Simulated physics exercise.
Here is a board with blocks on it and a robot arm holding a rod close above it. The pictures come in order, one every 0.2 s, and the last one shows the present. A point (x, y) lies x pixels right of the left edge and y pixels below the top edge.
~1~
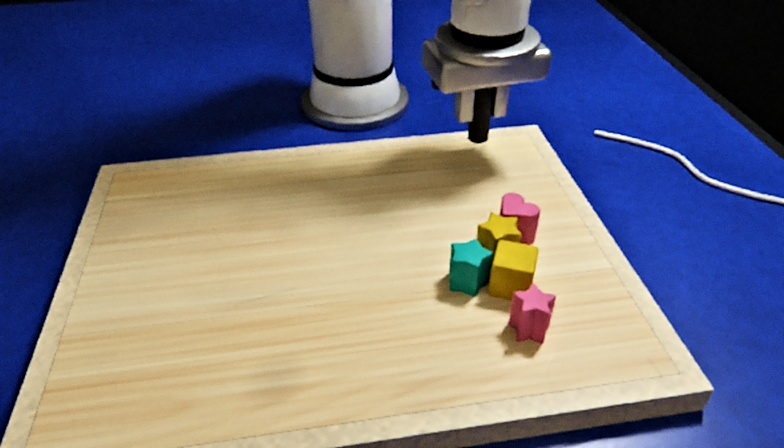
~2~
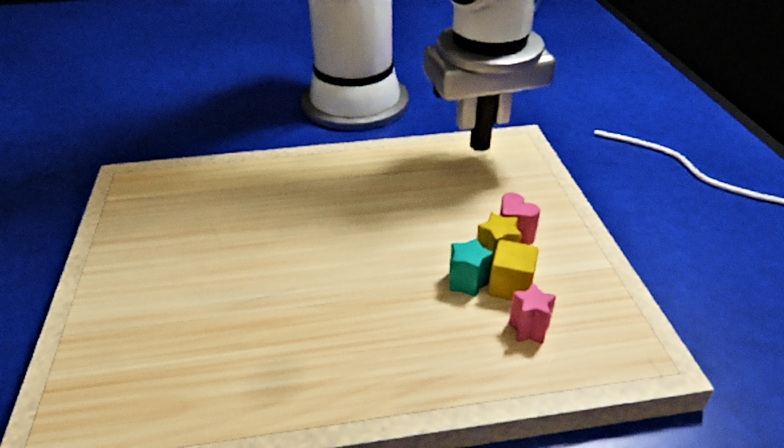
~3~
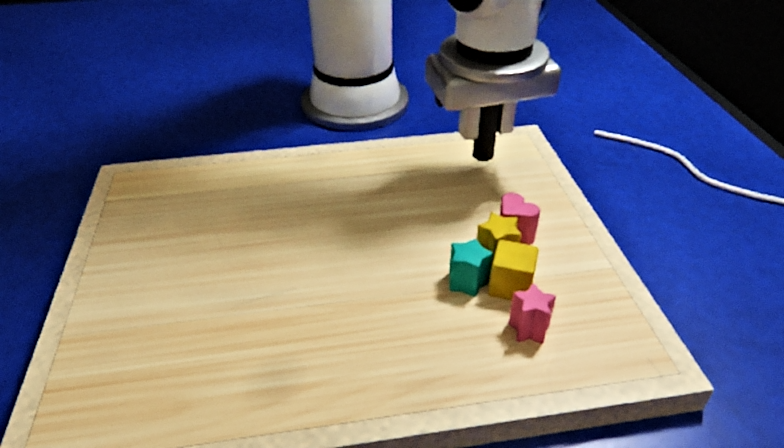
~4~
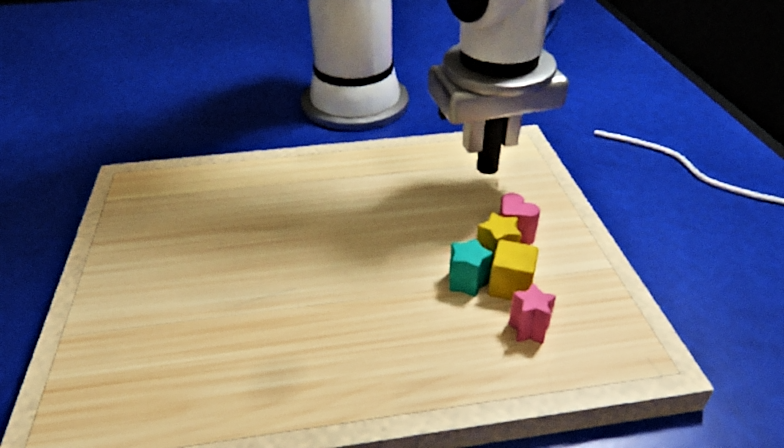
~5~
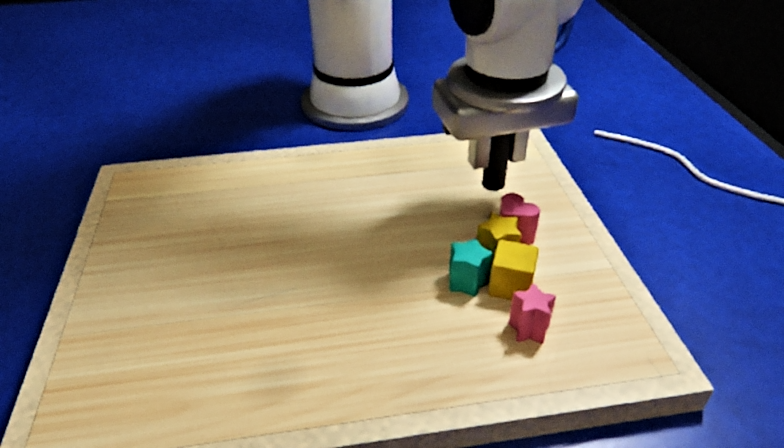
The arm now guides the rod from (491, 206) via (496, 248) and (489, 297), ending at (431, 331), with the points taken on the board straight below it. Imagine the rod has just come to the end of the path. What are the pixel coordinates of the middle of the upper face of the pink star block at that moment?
The middle of the upper face of the pink star block will lie at about (560, 352) in the picture.
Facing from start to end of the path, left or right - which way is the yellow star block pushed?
The answer is left.
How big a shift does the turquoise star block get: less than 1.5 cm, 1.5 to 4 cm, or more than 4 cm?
Distance: Between 1.5 and 4 cm.
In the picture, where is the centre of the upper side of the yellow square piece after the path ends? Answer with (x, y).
At the end it should sit near (541, 319).
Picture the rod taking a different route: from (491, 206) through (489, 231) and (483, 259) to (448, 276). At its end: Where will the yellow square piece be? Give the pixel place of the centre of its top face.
By then it is at (527, 274).
The first path, step by step. One third of the way, rod (499, 227); yellow star block (509, 240), turned 25° clockwise; yellow square piece (519, 268); pink heart block (530, 214); pink star block (537, 303).
Two thirds of the way, rod (492, 275); turquoise star block (463, 259), turned 55° clockwise; yellow star block (517, 282); yellow square piece (538, 314), turned 15° anticlockwise; pink heart block (530, 214); pink star block (557, 347), turned 30° clockwise.
At the end, rod (433, 309); turquoise star block (453, 265), turned 100° clockwise; yellow star block (508, 289), turned 10° anticlockwise; yellow square piece (541, 319), turned 25° anticlockwise; pink heart block (530, 214); pink star block (560, 352), turned 20° clockwise.
